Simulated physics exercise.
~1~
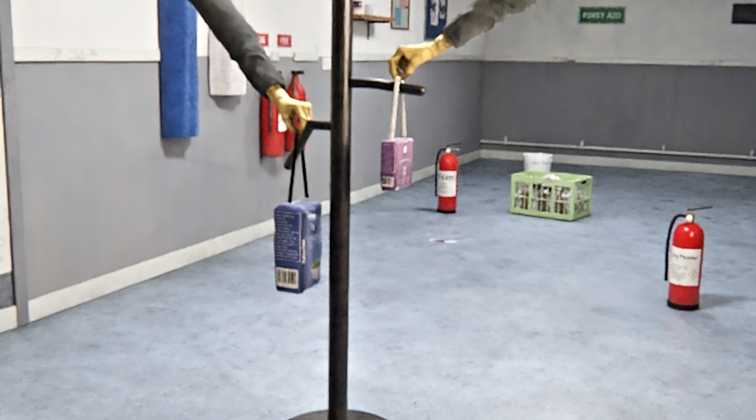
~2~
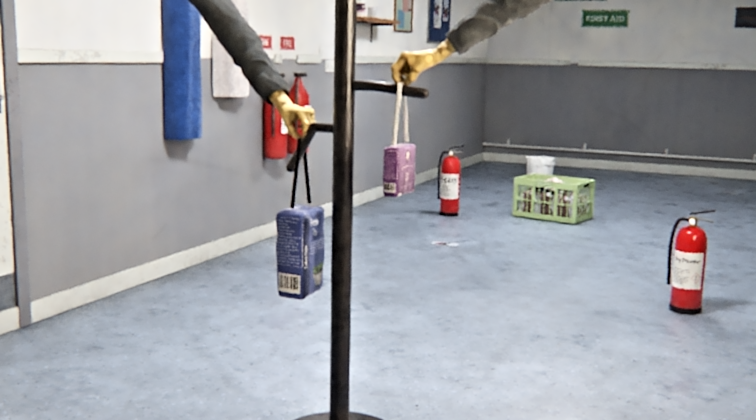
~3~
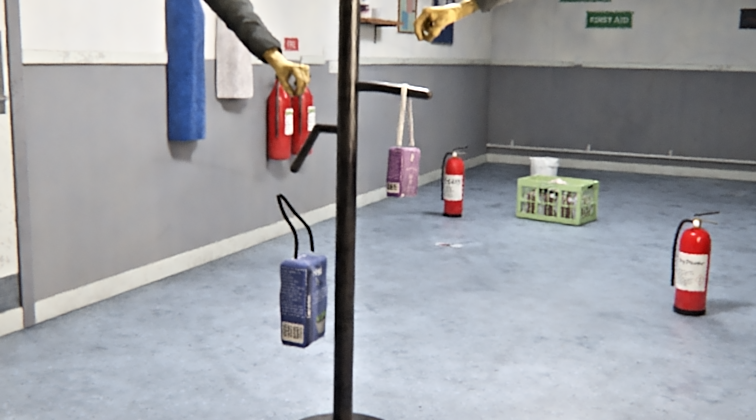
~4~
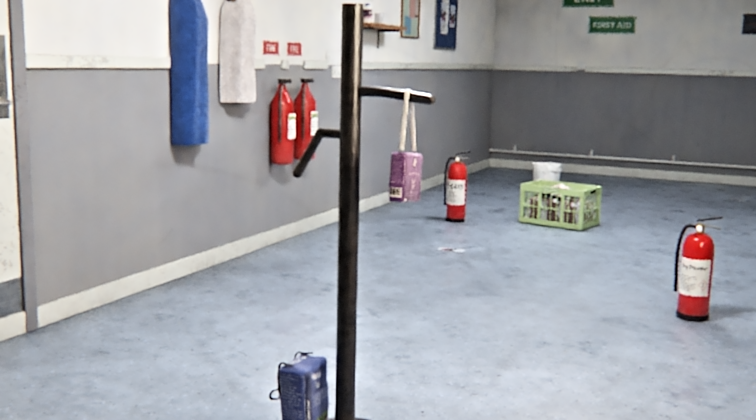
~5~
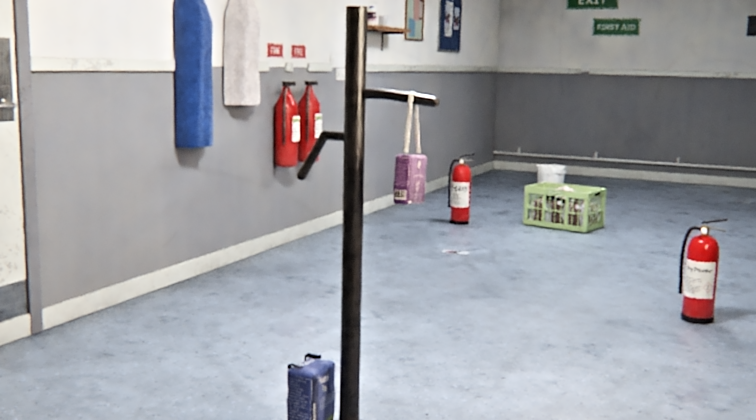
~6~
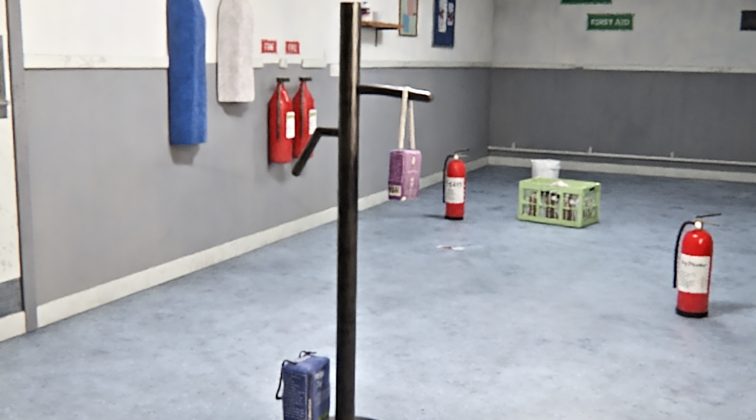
A room with a blue floor and grey-and-white walls is seen from a gently swaying camera facing a black stand with a peg on each side. Red fire extinguishers stand beyond it near a green crate, and more hang on the left wall beside blue and pale hangings. Two gloved hands hold a boxy blue sack by its dark loop at the left peg and a purple pouch by its pale strap at the right peg. Both hands let go and draw away. The blue sack drops straight down and ends upright on the floor, while the purple pouch stays hanging.
